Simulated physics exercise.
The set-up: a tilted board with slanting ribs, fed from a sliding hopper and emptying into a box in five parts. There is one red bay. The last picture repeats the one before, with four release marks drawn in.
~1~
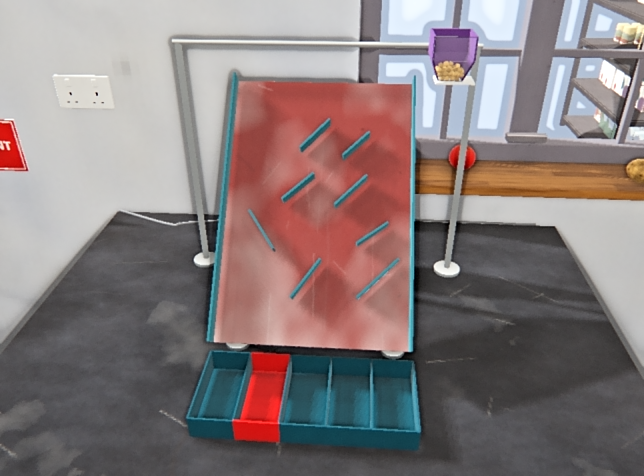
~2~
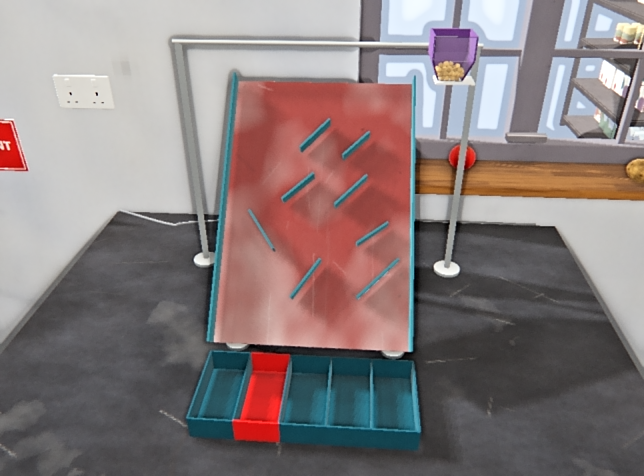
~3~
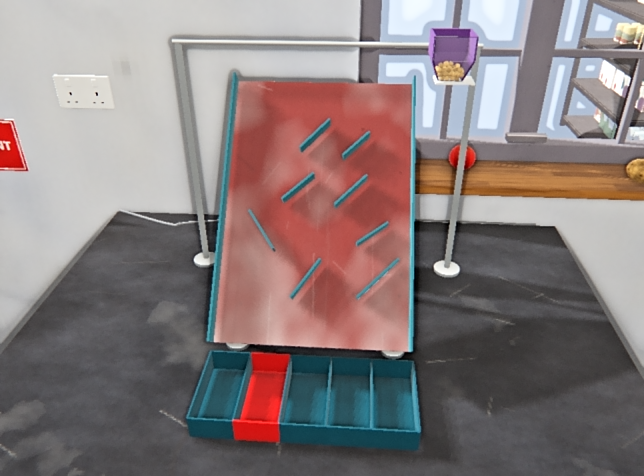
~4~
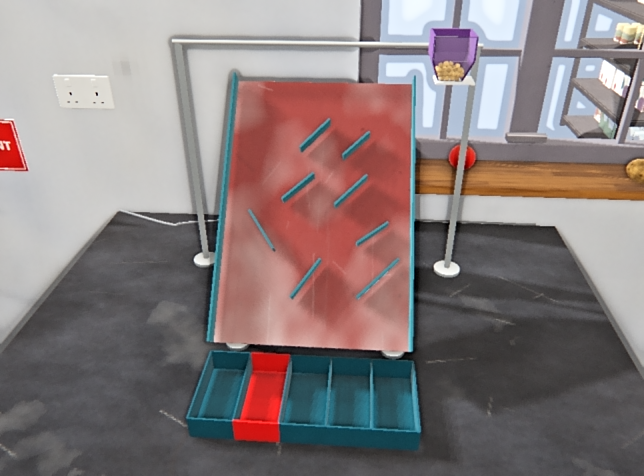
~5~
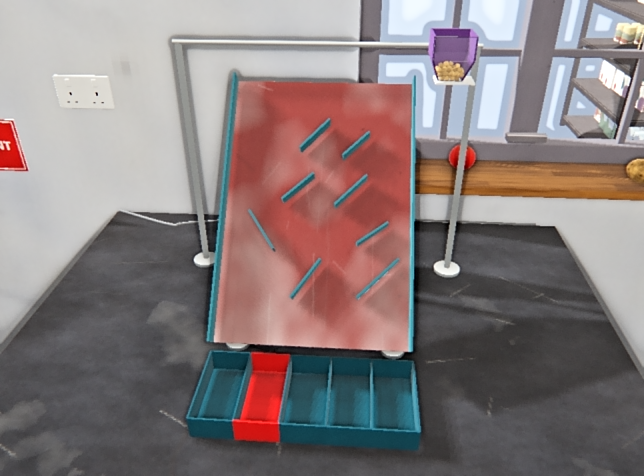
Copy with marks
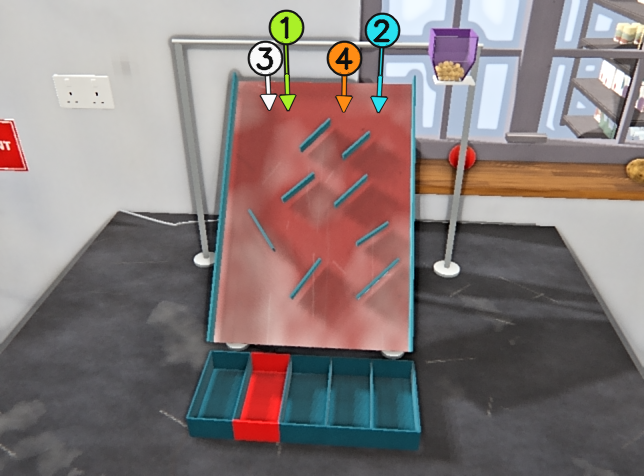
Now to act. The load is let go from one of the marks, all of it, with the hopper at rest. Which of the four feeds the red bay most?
Mark 1 does it best.
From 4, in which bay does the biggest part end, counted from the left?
The second from the left.
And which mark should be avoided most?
It is 2.
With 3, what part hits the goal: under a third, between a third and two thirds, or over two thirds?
It is between a third and two thirds.
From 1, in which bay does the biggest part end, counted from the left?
The second.
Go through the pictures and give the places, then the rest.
In the first frame, hopper at (447, 72), dried chickpeas, door shut.
In the second frame, ribs (300, 147) to (330, 119), (343, 155) to (369, 131), (282, 198) to (314, 173).
In the third frame, ribs (335, 204) to (367, 175), (249, 210) to (273, 248), (357, 243) to (388, 222).
In the fourth frame, ribs (290, 297) to (320, 258), (357, 297) to (399, 258).
In the fifth frame, red bay at (256, 430), number 2 of 5 from the left.
On the marked copy, mark 1 meets the board at (287, 104); mark 2 meets the board at (378, 106); mark 3 meets the board at (269, 104); mark 4 meets the board at (343, 105).
With 1, most in the red bay, about a quarter in other bays, a stray few outside the box.
With 2, a small part in the red bay, most in other bays, a small part outside the box.
With 3, about half in the red bay, about a third in other bays, a small part outside the box.
With 4, about half in the red bay, about a third in other bays, a stray few outside the box.
